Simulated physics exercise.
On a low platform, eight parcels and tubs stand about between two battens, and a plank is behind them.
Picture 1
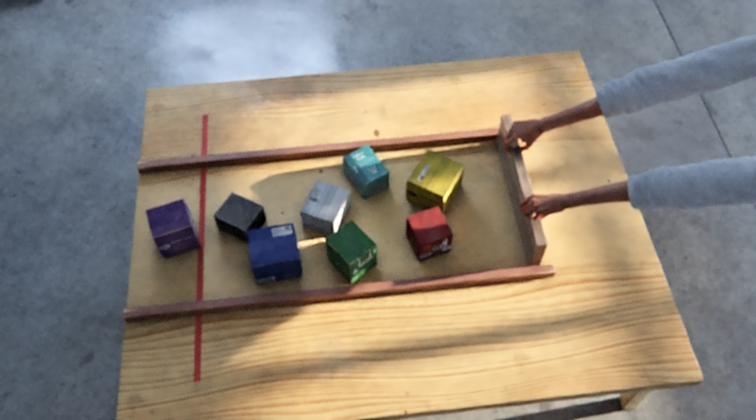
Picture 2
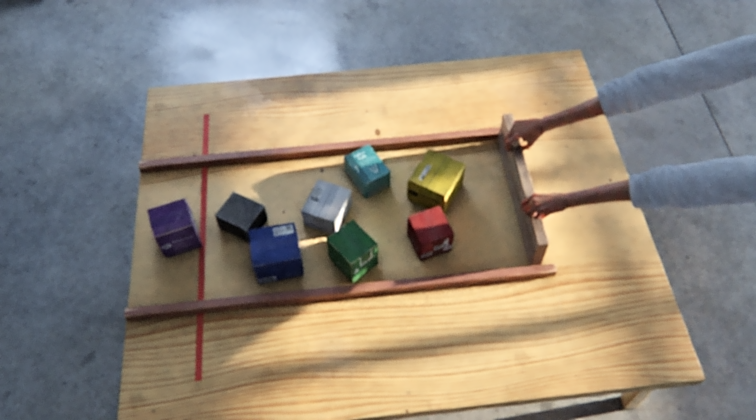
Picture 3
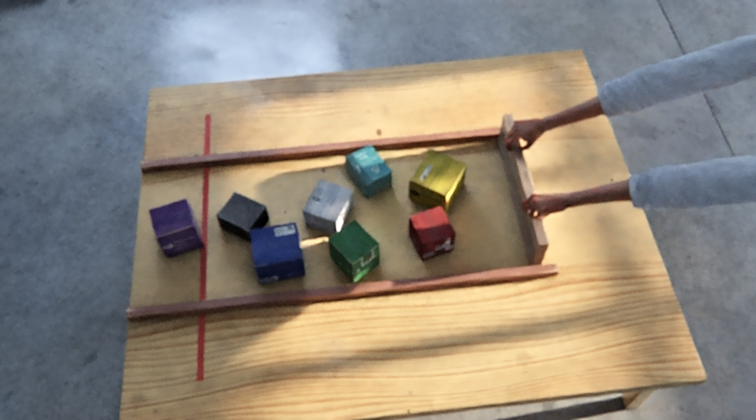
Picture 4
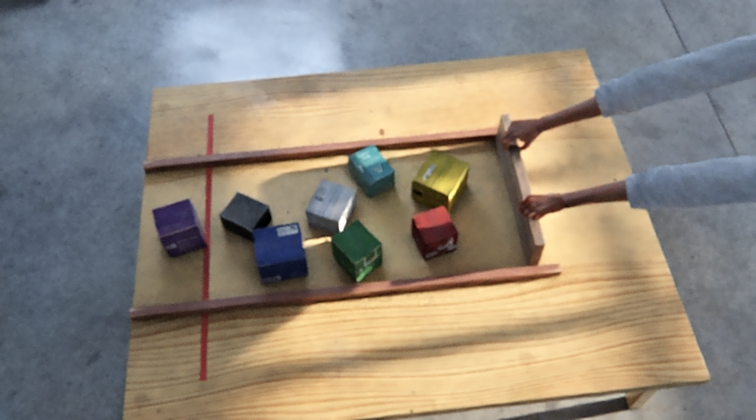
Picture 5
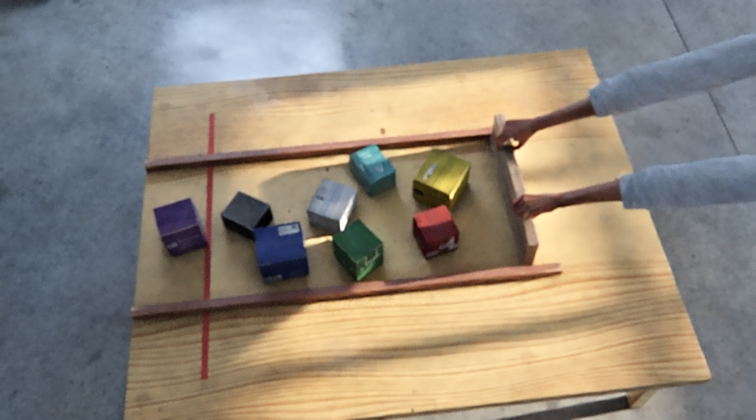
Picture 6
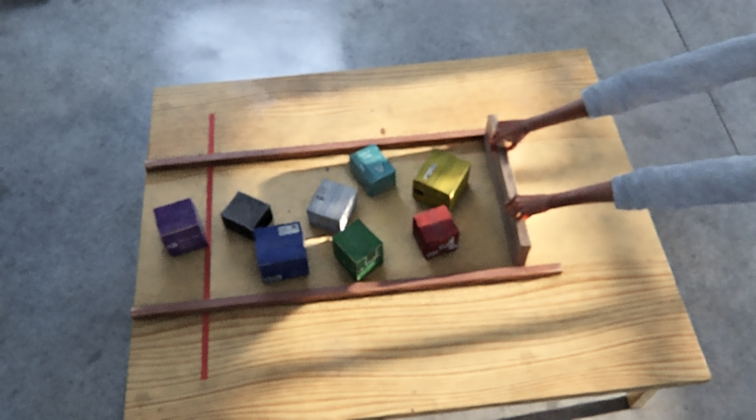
Two hands in grey sleeves, reaching in from the right, hold a plank across a pale wooden platform on a grey concrete floor, seen from above. Between two battens stand eight parcels, purple beyond a red line at left, then black, blue, silver, green, turquoise, red and yellow. The view drifts very slightly, then the hands slide the plank a little left, while the parcels stay put.
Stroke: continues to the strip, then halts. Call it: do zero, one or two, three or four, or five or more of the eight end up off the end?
Three or four end up off it.
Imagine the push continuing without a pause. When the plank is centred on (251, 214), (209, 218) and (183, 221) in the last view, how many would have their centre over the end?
First 1, then 3, finally 5.
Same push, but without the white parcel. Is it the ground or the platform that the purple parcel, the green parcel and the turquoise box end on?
Note: Purple parcel falls away / green parcel stays up top / turquoise box stays up top.
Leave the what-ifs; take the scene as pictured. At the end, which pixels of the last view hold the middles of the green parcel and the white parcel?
First (150, 279), then (143, 230).
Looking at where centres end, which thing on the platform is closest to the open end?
It's the white parcel.
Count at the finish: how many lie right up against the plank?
3.
Soon after, none off yet; purple parcel at rest near (181, 228); black crate at rest near (247, 216); blue parcel at rest near (282, 252).
Then, none off yet; purple parcel at rest near (181, 228); black crate moved a little near (232, 219); blue parcel moved about its own width near (242, 257).
Further on, none off yet; purple parcel tipped a little near (112, 254); black crate moved well along near (159, 230); blue parcel moved well along near (163, 261).
At rest, the number that fall off is three or four; fallen, blue parcel, black crate and purple parcel.
